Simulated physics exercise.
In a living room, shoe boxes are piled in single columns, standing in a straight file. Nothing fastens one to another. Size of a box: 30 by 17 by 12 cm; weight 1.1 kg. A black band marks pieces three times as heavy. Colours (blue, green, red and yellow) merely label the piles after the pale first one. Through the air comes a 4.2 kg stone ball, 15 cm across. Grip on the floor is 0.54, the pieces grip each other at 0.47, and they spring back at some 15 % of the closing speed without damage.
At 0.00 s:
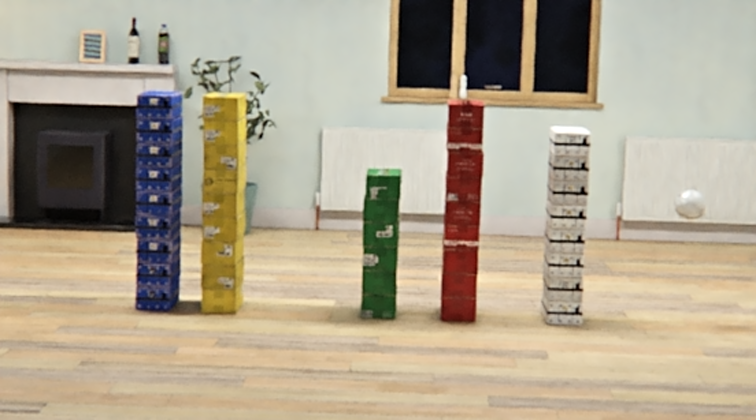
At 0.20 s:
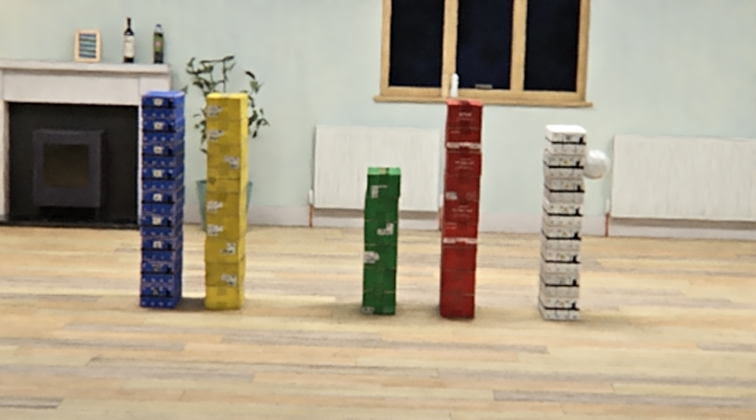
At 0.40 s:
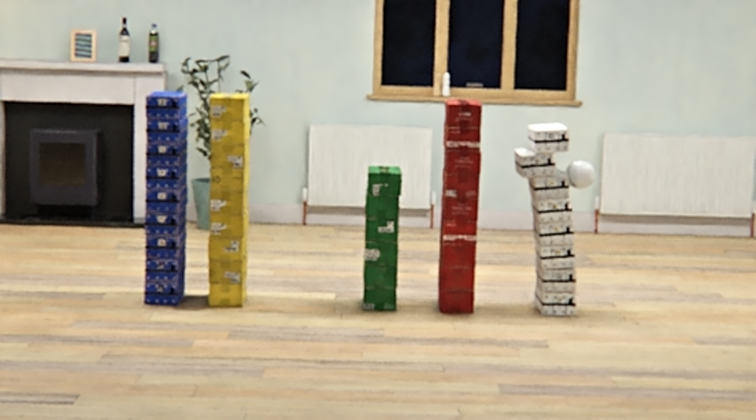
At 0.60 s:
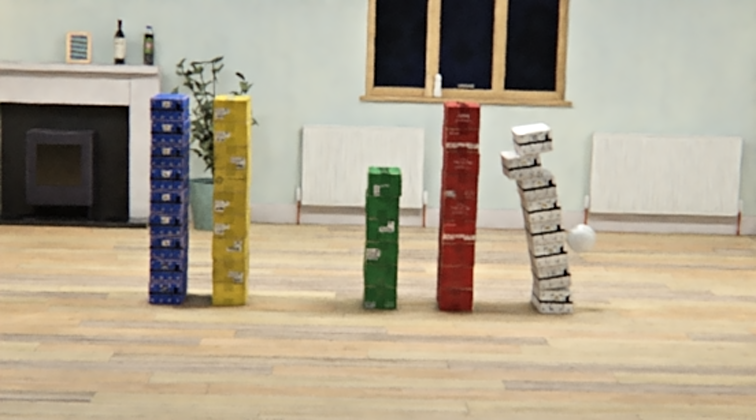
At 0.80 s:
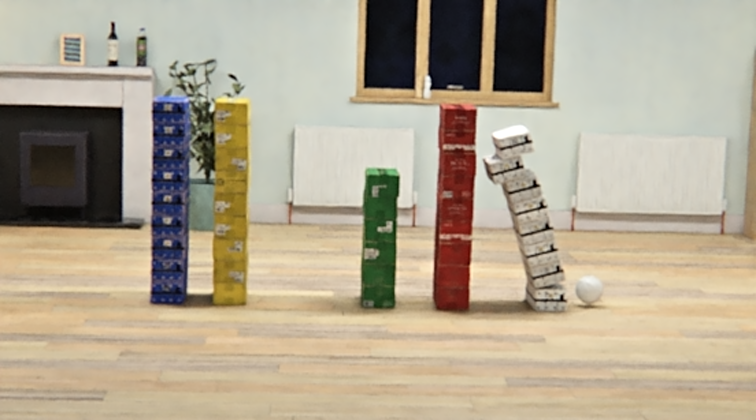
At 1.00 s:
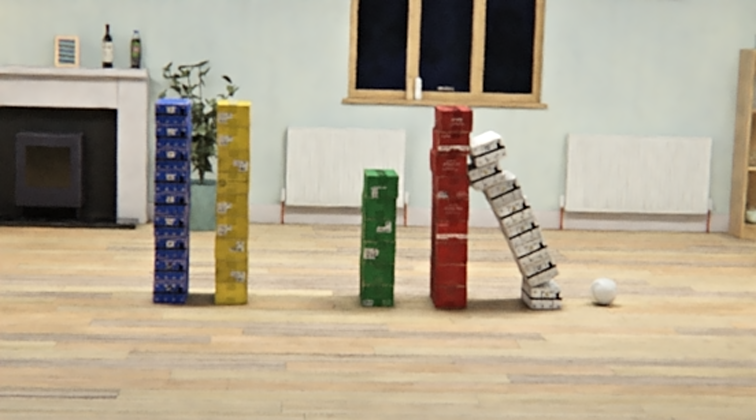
Five stacks of shoe boxes stood in a row in a living room when a pale ball flew in from the right, struck the white stack and dropped, and that stack leaned left against the red one.
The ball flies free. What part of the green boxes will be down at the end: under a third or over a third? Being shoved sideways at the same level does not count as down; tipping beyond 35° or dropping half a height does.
Ending down: Over a third.
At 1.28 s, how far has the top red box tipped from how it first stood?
Some 15°.
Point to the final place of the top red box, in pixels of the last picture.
Around (239, 203).
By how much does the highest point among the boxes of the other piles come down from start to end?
Some 0 cm lower.
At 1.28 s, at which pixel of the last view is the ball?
Around (631, 292).
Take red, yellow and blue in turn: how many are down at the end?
Ending so: Red 9, yellow 0, blue 0.
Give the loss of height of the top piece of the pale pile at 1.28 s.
Some 15 cm lower.
By 1.28 s, 7 of the pale pile down; none of the 6 green boxes down (0 of 33 in all colours); top green box unmoved; top red box tilted 15°.
By 1.52 s, 7 of the pale pile down; none of the 6 green boxes down (8 of 33 in all colours); top green box tilted 18°; top red box tilted 30°, 11 cm lower.
By 1.82 s, 7 of the pale pile down; 6 of the 6 green boxes down (15 of 33 in all colours); top green box tilted 41°, 24 cm lower; top red box on its side.
When it is over (3.0 s), 7 of the pale pile down; 5 of the 6 green boxes down (14 of 33 in all colours); top green box tilted 17°, 28 cm lower; top red box on its side. That is 83 per cent. In pixels of the last frame, middles, top green box near (239, 233), top red box near (239, 203).
